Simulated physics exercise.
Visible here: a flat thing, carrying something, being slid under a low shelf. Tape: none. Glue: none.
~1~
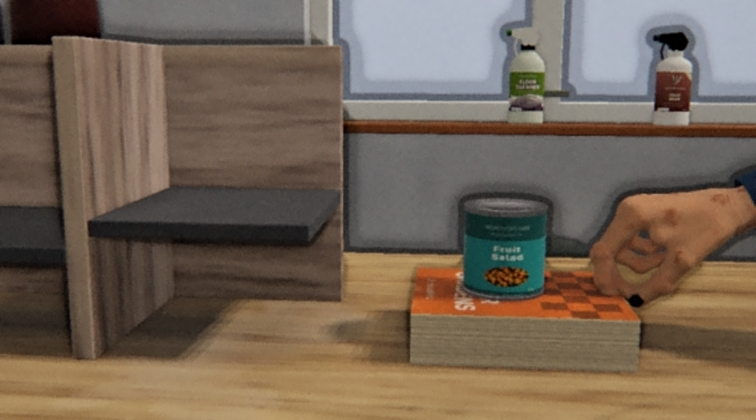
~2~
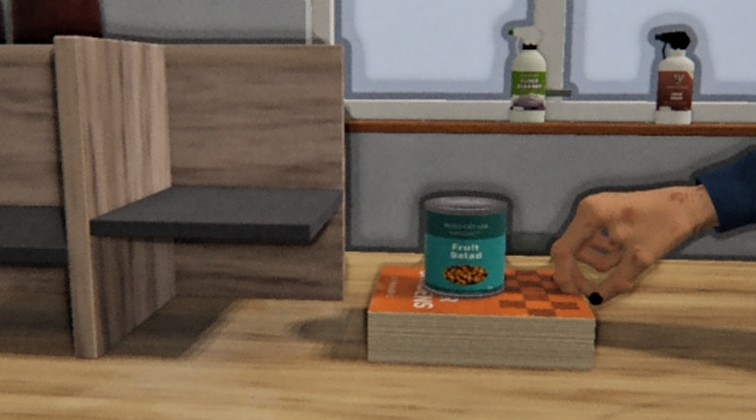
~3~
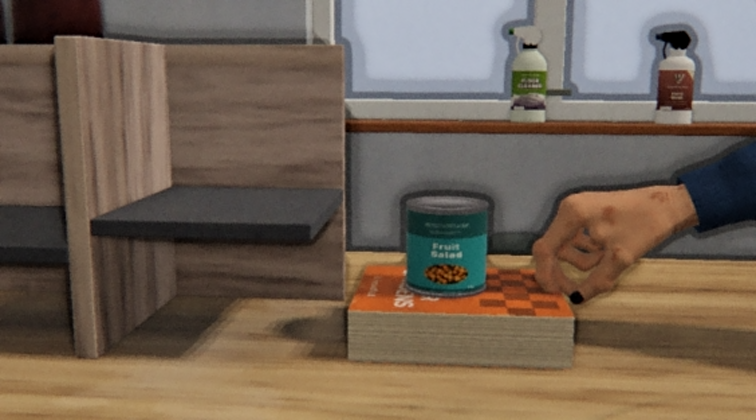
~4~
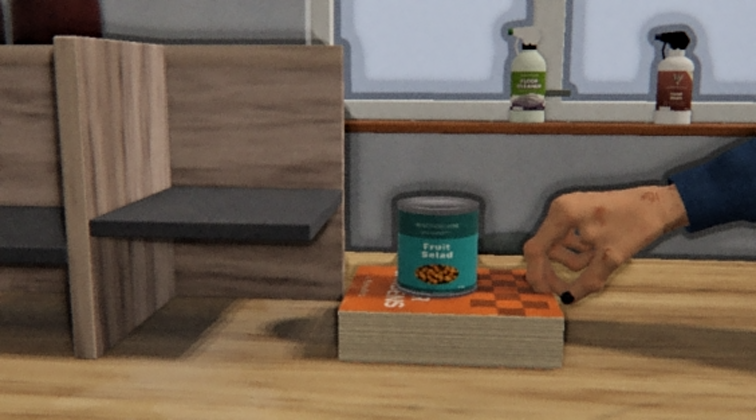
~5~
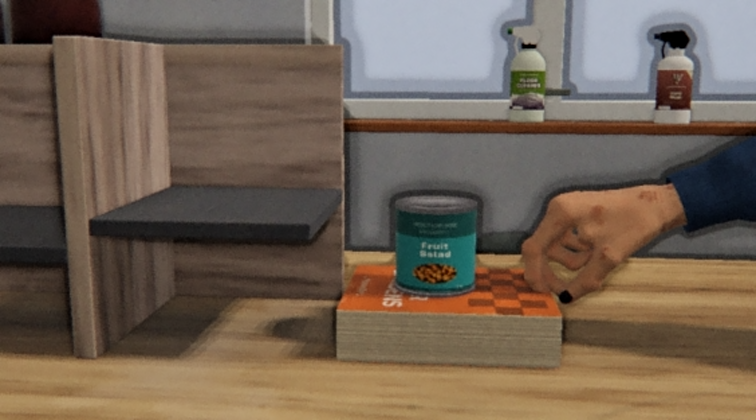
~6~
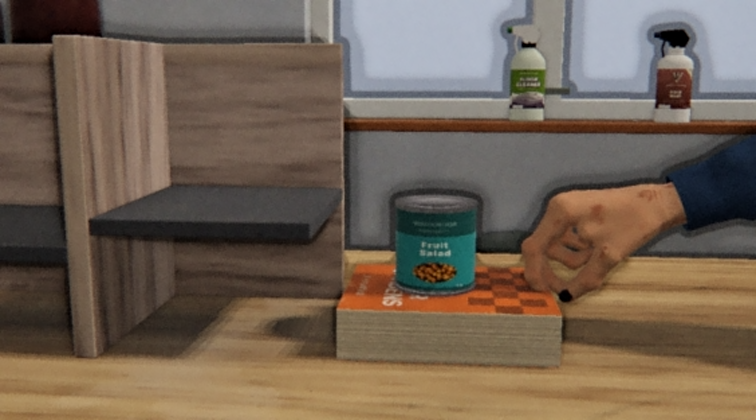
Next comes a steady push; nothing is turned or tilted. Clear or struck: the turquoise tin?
Turquoise tin: Hits.
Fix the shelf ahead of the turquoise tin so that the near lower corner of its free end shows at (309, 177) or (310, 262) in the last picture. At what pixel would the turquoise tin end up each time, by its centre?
In the first case it settles close to (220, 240), in the second close to (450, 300).
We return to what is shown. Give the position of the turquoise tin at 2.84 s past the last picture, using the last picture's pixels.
I'd look for it close to (376, 268).
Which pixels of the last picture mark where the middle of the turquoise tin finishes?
I'd say it stops near (440, 296).
Then, 2.38 s after the last picture, turquoise tin tipped 8° from how it was near (365, 241).
Then, 2.84 s after the last picture, turquoise tin tipped 48° from how it was near (376, 268).
At rest, the turquoise tin is knocked back, near (441, 296).
